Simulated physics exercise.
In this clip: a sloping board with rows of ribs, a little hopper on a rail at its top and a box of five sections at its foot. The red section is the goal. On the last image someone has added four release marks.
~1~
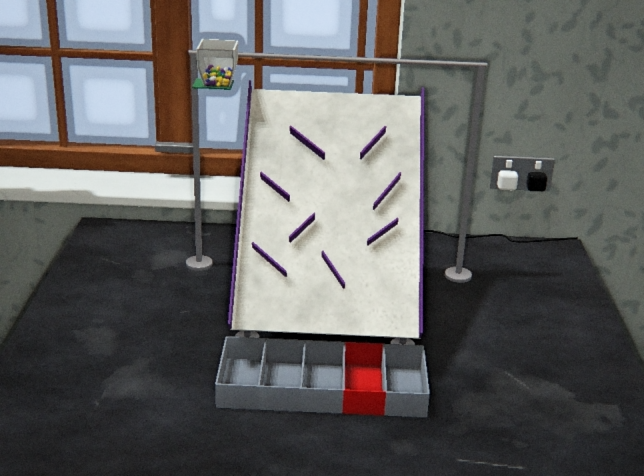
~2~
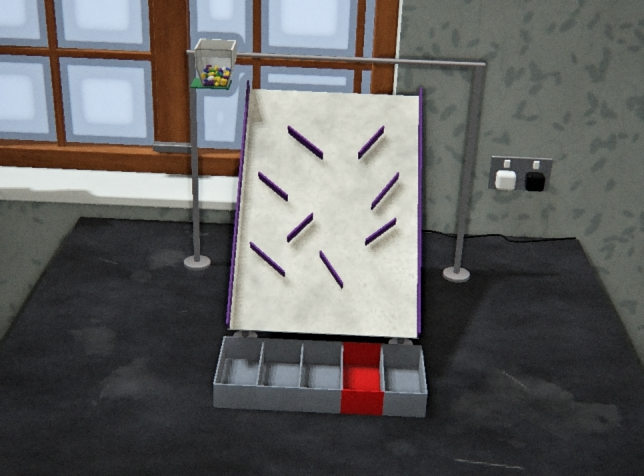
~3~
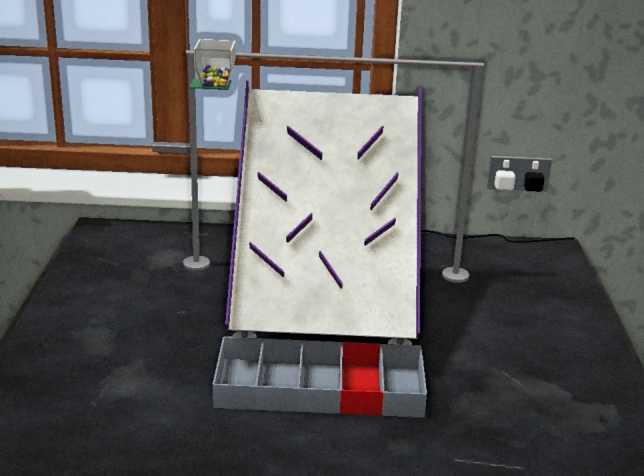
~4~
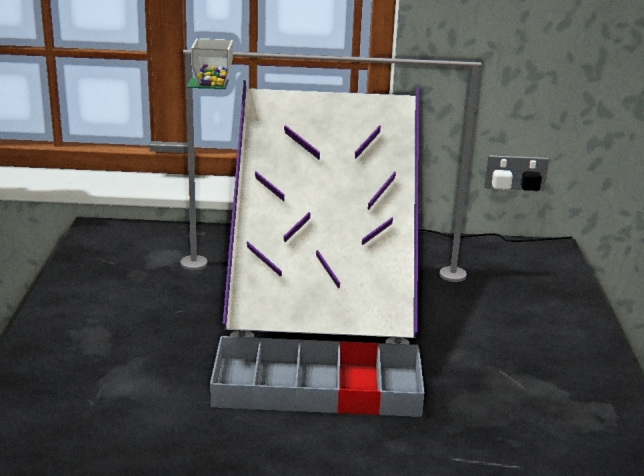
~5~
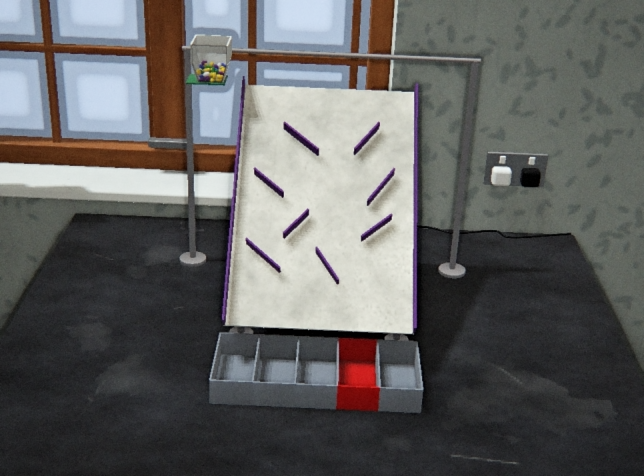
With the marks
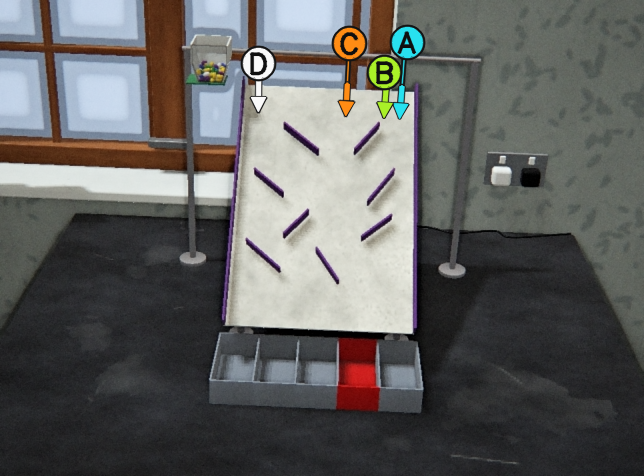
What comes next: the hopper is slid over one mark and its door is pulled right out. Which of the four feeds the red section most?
Mark C does it best.
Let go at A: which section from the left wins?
The fifth.
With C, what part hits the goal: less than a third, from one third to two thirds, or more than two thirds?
It is from one third to two thirds.
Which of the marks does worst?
D it is.
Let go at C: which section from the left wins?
It is the fourth one.
On the marked copy, mark A meets the board at (399, 113); mark B meets the board at (384, 112); mark C meets the board at (345, 110); mark D meets the board at (258, 106).
Choosing A, close to a third in the red section, close to two thirds in other sections.
Choosing B, close to a third in the red section, close to two thirds in other sections.
Choosing C, close to half in the red section, close to half in other sections.
Choosing D, only a few in the red section, all but a few in other sections.
